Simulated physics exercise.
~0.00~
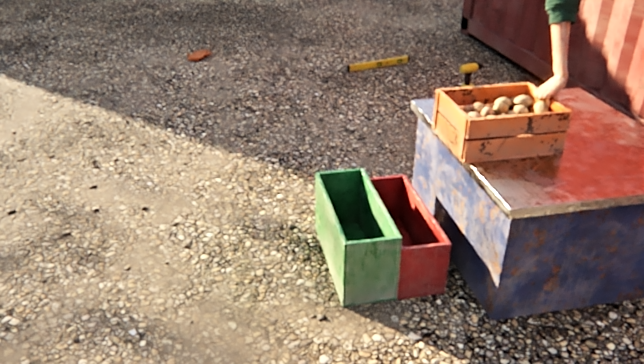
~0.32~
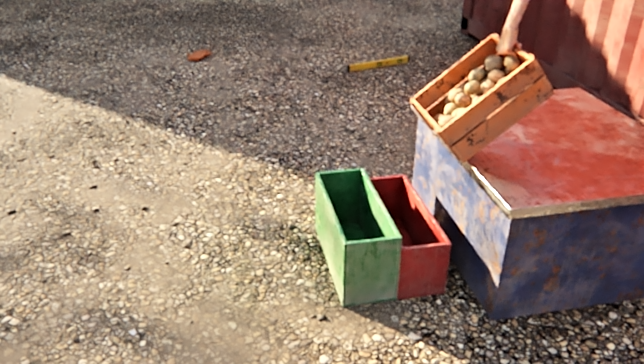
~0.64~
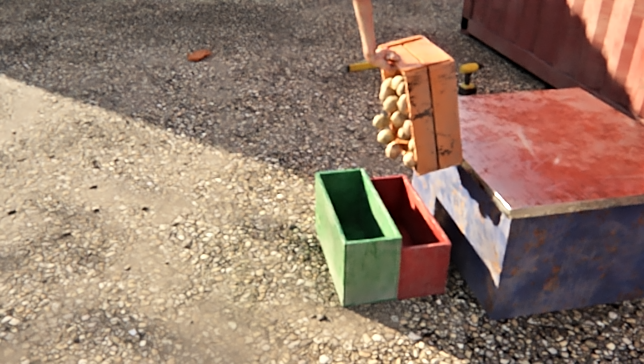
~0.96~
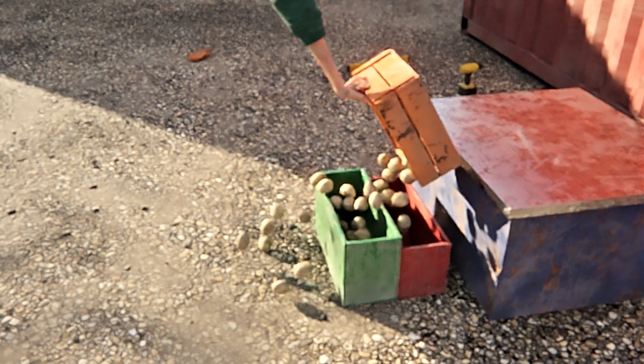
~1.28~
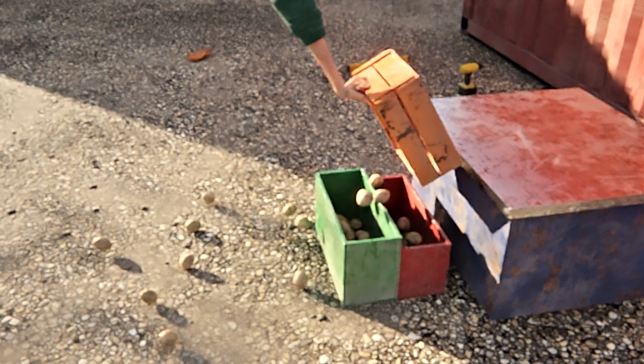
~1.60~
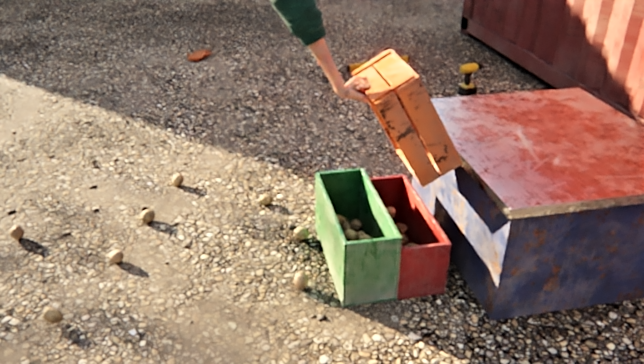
A hand tipping an orange crate of potato-like pieces off a bench, most landing in green and red boxes, some rolling left.
